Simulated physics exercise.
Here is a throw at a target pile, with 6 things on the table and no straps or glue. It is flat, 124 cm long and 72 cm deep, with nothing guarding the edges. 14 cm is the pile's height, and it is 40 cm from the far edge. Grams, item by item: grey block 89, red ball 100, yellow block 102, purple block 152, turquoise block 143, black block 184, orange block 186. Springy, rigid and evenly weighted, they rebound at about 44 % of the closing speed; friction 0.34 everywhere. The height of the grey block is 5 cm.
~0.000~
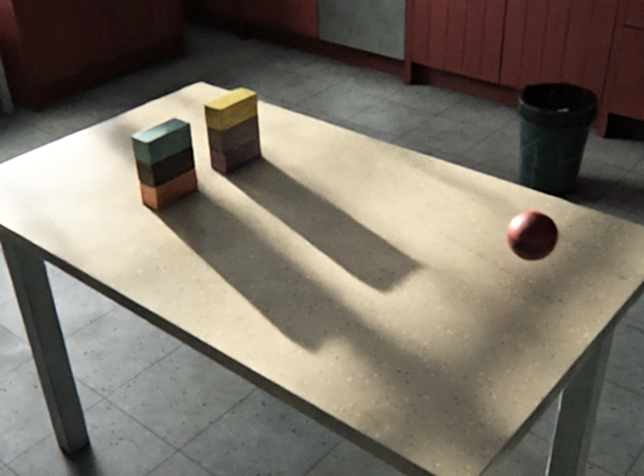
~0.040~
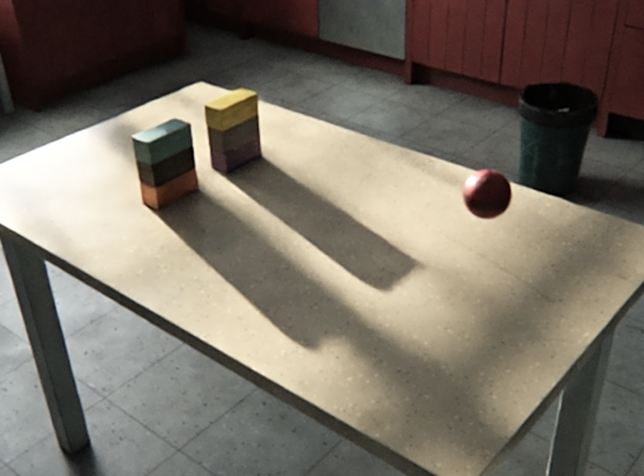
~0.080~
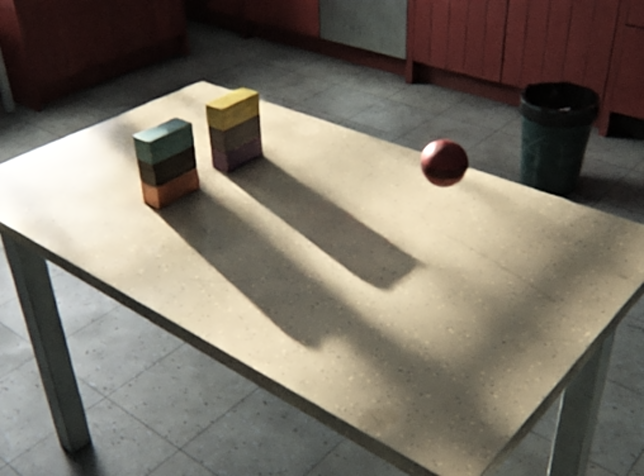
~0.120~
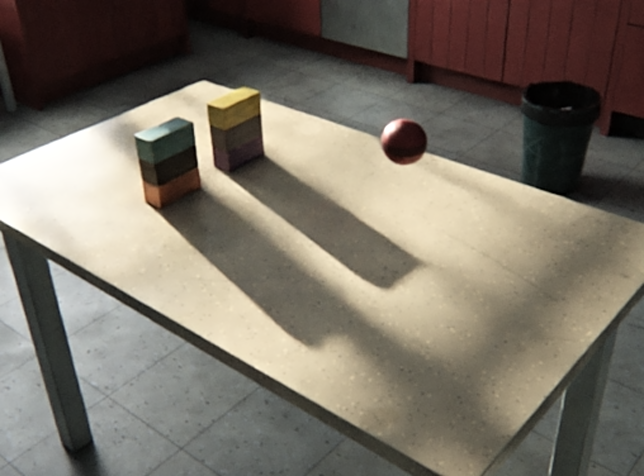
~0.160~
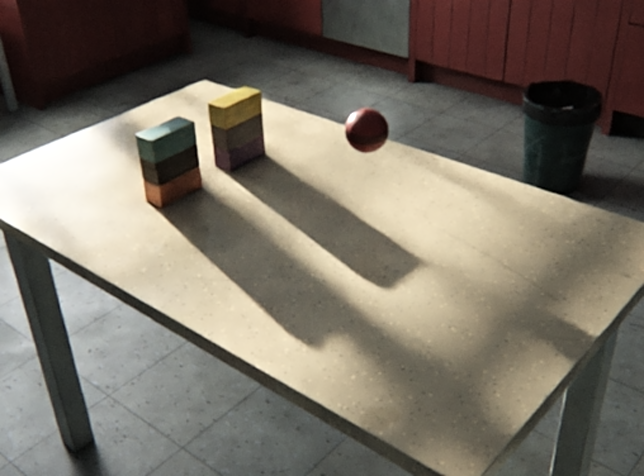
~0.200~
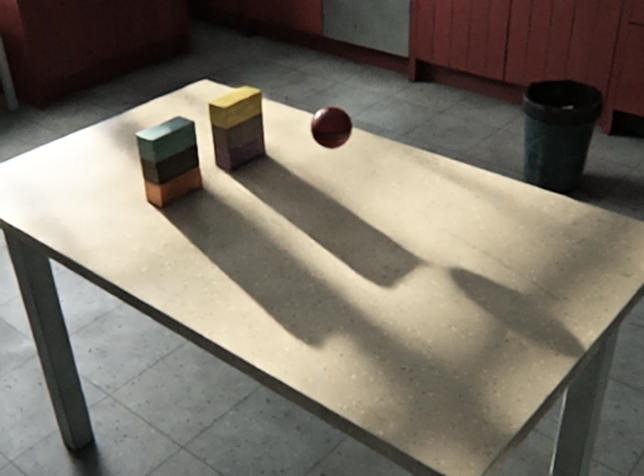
A room with a grey tiled floor and dark red cabinets is seen from above one side of a pale, speckled table. Two block stacks stand toward the left, turquoise over black over orange and yellow over grey over purple, with a red ball at right and a dark bin behind. The ball moves steadily left toward the stacks, its shadow emerging at right, while the camera barely shifts.
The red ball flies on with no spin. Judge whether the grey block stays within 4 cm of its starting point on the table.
It does not.
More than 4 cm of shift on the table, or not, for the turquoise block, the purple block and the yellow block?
Well, the turquoise block remains where it was; the purple block winds up somewhere else; and the yellow block winds up somewhere else.
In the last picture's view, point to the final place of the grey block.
Roughly at pixel (175, 112).
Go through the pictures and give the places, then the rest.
The first frame shows gap 63 cm; red ball (532, 236); grey block (234, 131).
The second frame shows gap 54 cm; red ball (487, 195); turquoise block (163, 141).
The third frame shows gap 45 cm; red ball (444, 164); orange block (171, 185).
The fourth frame shows gap 36 cm; red ball (404, 143); purple block (239, 150).
The fifth frame shows gap 27 cm; red ball (367, 131); black block (170, 162).
The sixth frame shows gap 18 cm; red ball (331, 128); grey block (238, 128).
By 0.40 s, red ball near (265, 132); grey block 9 cm from its spot near (208, 118); yellow block tilted 27°; purple block 9 cm from its spot.
By 0.50 s, red ball near (265, 131); grey block 14 cm from its spot near (187, 114); yellow block tilted 55°; purple block 12 cm from its spot.
When it is over (1.5 s), not toppled but over 4 cm from the start, grey block, yellow block and purple block; the other 3 within 4 cm of the start. End places, in pixels of the last picture, grey block near (176, 112).
